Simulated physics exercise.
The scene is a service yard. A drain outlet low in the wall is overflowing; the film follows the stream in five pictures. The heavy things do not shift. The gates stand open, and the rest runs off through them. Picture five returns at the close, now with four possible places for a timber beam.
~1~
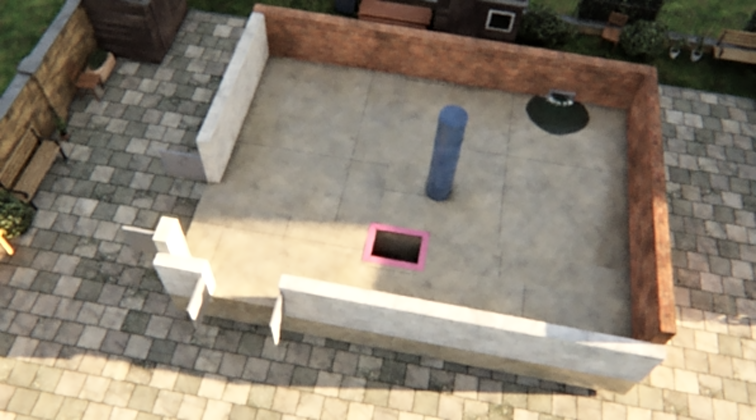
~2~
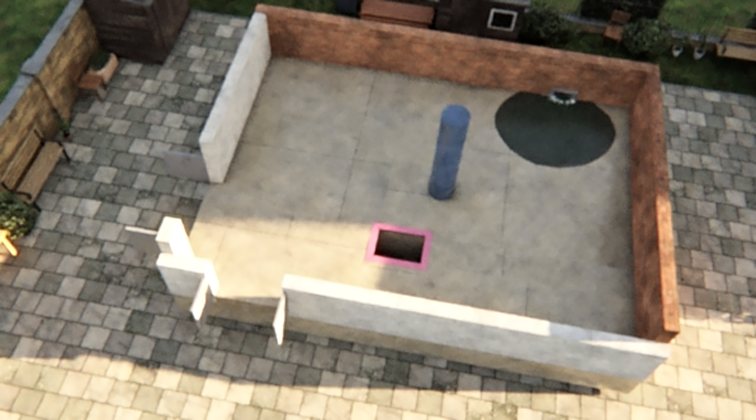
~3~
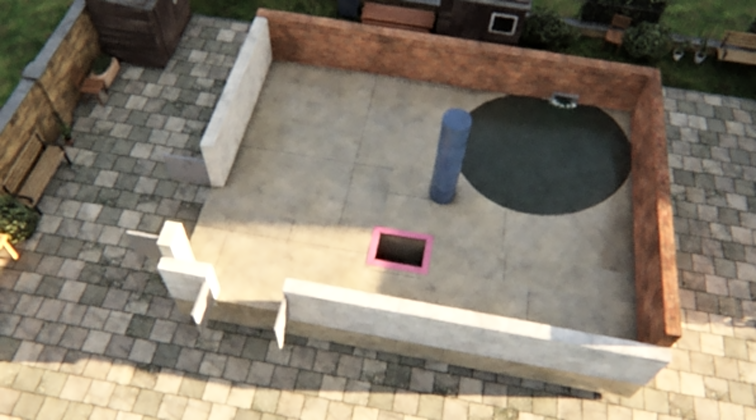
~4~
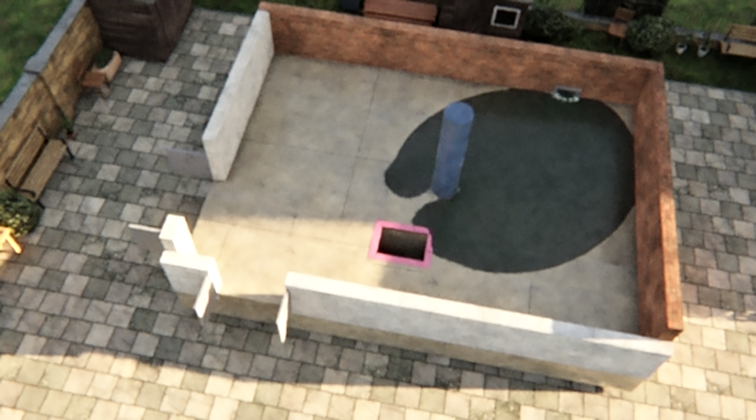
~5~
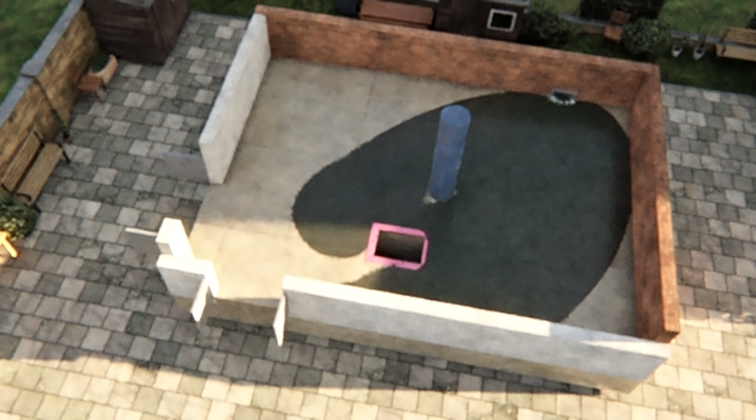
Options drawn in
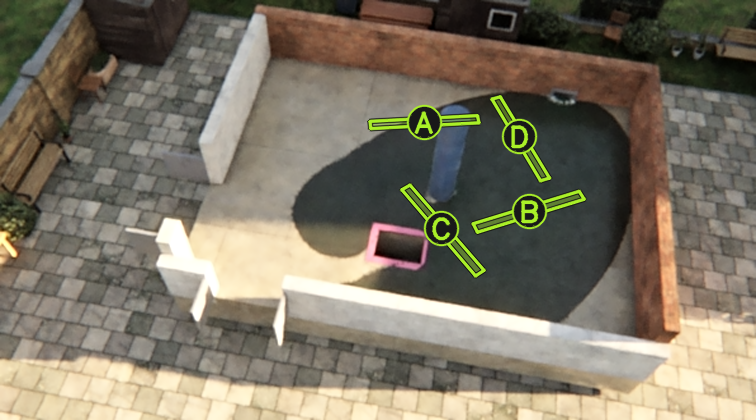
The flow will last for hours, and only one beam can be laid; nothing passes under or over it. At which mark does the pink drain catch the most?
Go for B.
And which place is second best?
Here it is place A.
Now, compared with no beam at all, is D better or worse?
Place D is worse.
On the marked copy, A from (370, 124) to (478, 119); B from (475, 227) to (581, 195); C from (405, 187) to (479, 273); D from (496, 97) to (545, 179).
With A, about 23 % of the stream goes into the pink drain, about 77 % out by the gates.
With B, about 38 % of the stream goes into the pink drain, about 62 % out by the gates.
With C, about 5 % of the stream goes into the pink drain, about 95 % out by the gates.
With D, about 9 % of the stream goes into the pink drain, about 91 % out by the gates.
